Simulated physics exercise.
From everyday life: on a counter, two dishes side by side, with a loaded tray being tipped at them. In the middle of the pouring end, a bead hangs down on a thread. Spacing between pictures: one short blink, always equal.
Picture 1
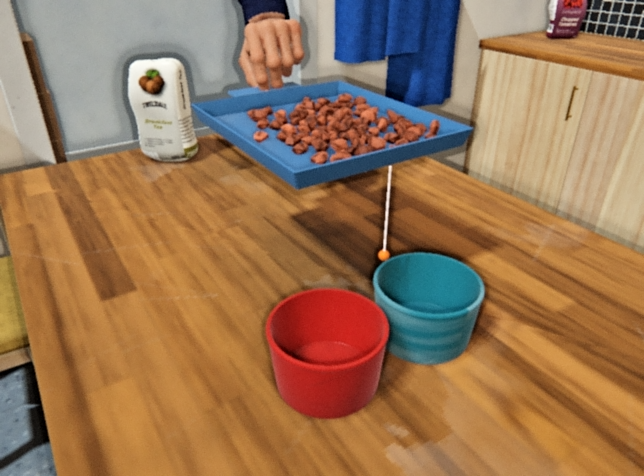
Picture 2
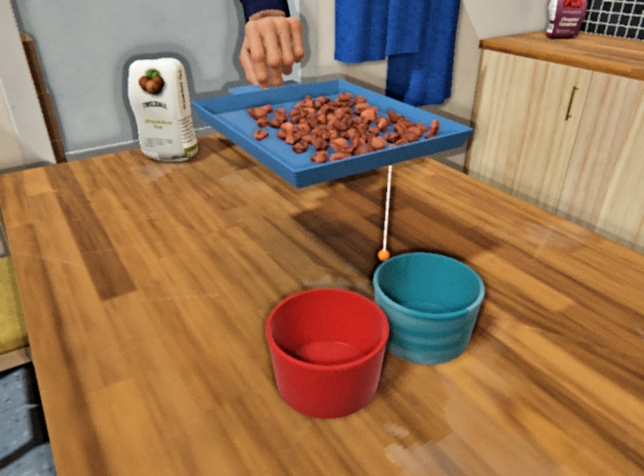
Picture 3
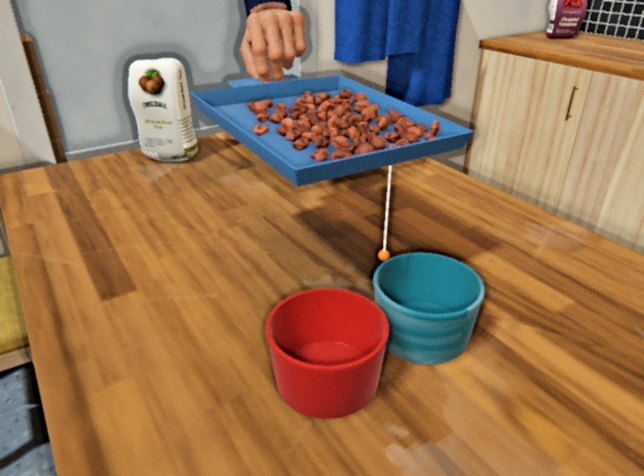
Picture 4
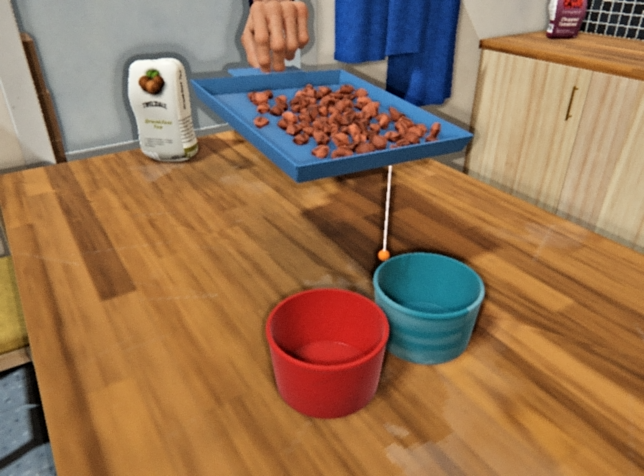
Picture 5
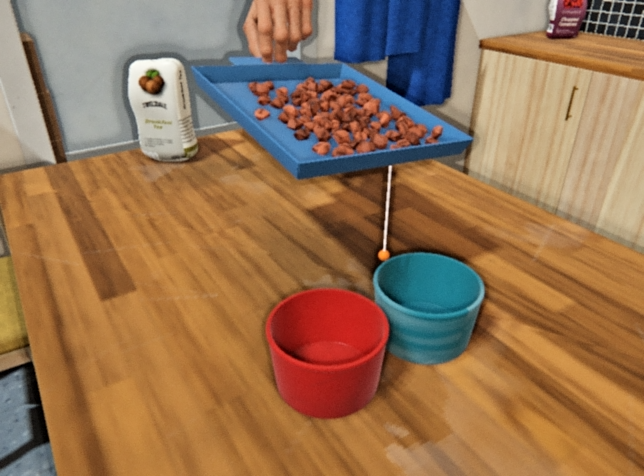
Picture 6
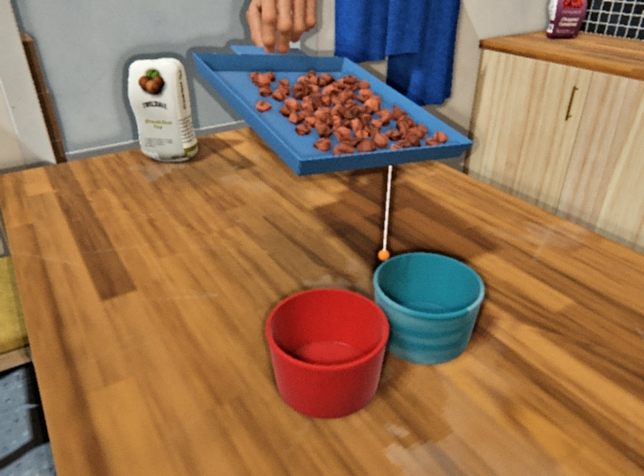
A blue tray of reddish-brown chunks tilted slightly above a red bowl and a teal one as a hand at its back rose a little, while the orange bead hanging underneath stayed nearly still.
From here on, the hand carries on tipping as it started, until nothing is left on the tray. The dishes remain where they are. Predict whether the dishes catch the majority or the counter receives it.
Most of it finds no dish.
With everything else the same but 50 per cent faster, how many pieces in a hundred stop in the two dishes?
About 20 %.
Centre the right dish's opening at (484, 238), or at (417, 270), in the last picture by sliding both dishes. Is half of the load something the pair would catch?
Result, first setup: A majority share; second setup: A minority share.
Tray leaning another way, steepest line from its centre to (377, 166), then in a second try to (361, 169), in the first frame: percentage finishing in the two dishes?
Lab note: Try one about 80 %, try two 80 %.
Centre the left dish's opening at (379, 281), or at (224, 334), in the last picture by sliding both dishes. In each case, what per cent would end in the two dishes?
Trial 1 around 80 percent, trial 2 around 0 percent.
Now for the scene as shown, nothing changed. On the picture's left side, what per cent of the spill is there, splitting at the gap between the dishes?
Some 0 per cent.
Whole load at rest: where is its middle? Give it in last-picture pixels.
The centre settles at about (453, 295).
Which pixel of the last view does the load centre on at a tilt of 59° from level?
I'd mark it close to (414, 118).
Shortly afterwards, tray tipped steeply; all but a few on the tray; only a few outside both; only a few in the air.
Next, tray tipped right over; near a quarter on the tray; near a quarter in the right dish; near half outside both; a little in the air.
Some moments later, tray tipped past a quarter turn; near a third in the right dish; near two thirds outside both.
In the end, tray tipped past a quarter turn; none at all in the left dish; near a third in the right dish; near two thirds outside both.
